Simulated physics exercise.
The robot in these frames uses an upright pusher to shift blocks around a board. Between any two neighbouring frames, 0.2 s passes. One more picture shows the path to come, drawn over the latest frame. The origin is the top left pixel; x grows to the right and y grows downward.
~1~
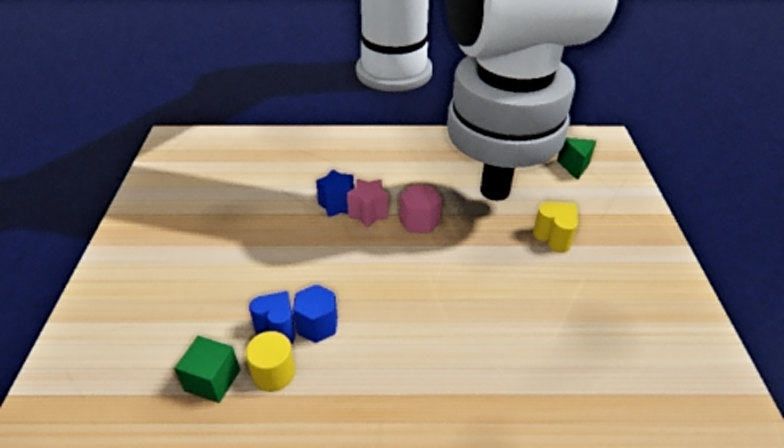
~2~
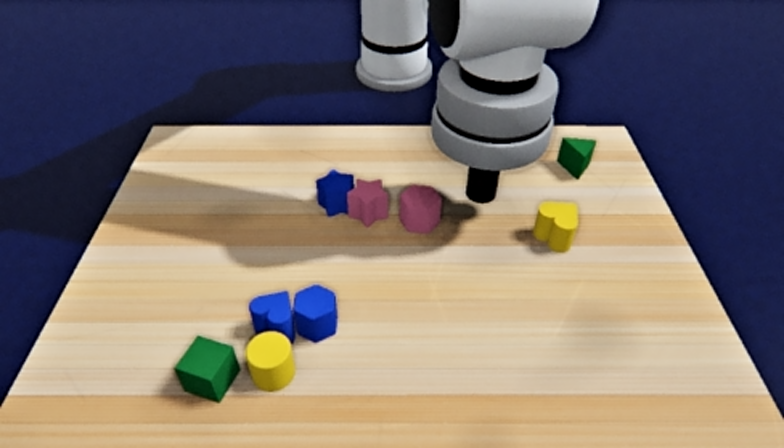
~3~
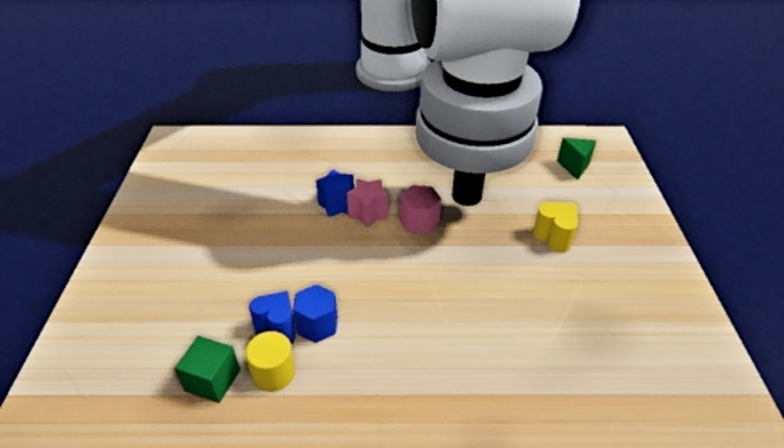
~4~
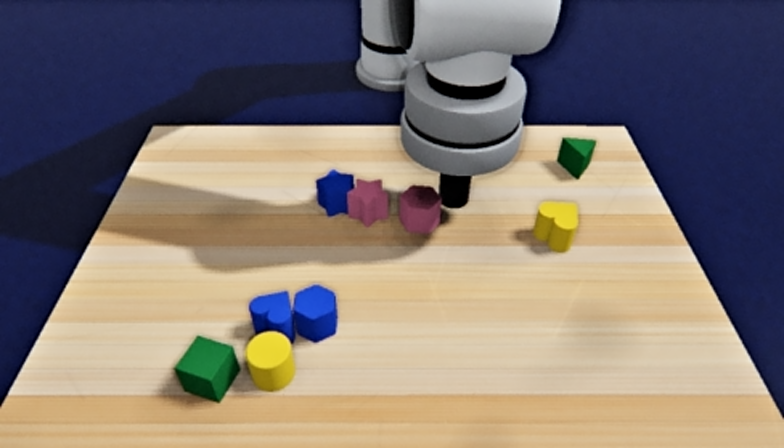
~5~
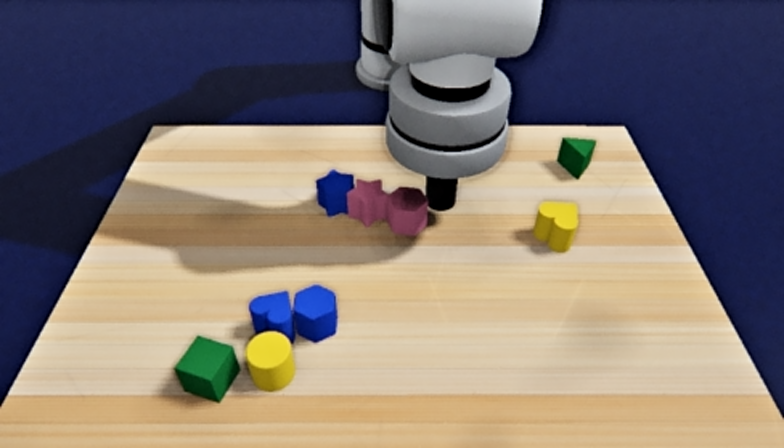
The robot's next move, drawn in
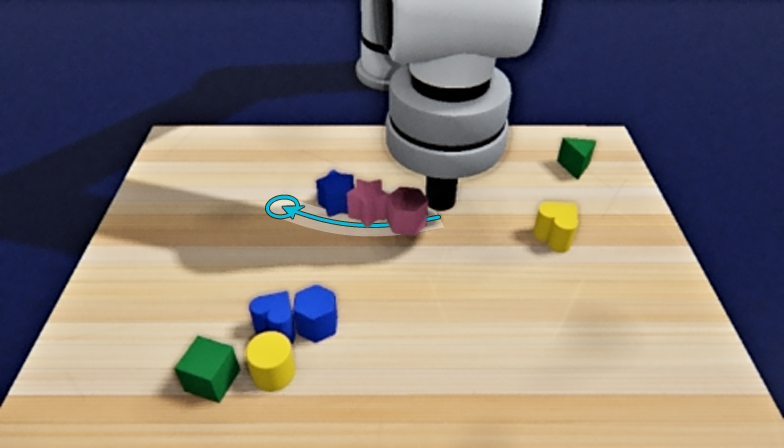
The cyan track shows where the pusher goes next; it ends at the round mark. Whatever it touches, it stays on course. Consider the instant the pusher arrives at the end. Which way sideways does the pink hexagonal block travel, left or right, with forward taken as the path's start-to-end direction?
Over to the left.
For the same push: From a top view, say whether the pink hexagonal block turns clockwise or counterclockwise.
It twists anticlockwise.
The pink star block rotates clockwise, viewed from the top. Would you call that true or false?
The statement is true.
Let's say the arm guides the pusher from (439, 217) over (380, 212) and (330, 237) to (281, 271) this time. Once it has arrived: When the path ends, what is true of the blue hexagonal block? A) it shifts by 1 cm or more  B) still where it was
The answer is B.
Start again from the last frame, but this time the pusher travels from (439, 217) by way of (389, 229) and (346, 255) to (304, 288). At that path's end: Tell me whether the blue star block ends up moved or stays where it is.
It is moved off its spot.
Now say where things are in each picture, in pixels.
The first picture shows tip of the pusher at (495, 192), middles of tops, blue star block at (336, 180), pink star block at (368, 189), pink hexagonal block at (421, 196).
The second picture shows pusher at (481, 194), nothing pushed.
The third picture shows pusher at (467, 197), nothing pushed.
The fourth picture shows pusher at (453, 199), nothing pushed.
The fifth picture shows pusher at (440, 202), blue star block at (336, 180), pink star block at (368, 189), pink hexagonal block at (408, 198).
The line goes from (439, 217) via (385, 225) and (330, 221), ending at (282, 207).
The first path, step by step. One third of the way, pusher at (385, 210); blue star block at (328, 176); pink star block at (354, 189), turned 25° clockwise; pink hexagonal block at (357, 215), turned 25° anticlockwise.
Two thirds of the way, pusher at (328, 206); blue star block at (306, 163), turned 40° clockwise; pink star block at (307, 183), turned 60° clockwise; pink hexagonal block at (332, 222), turned 60° anticlockwise.
At the end, pusher at (280, 191); blue star block at (292, 154), turned 120° clockwise; pink star block at (261, 169), turned 60° clockwise; pink hexagonal block at (332, 222), turned 60° anticlockwise.
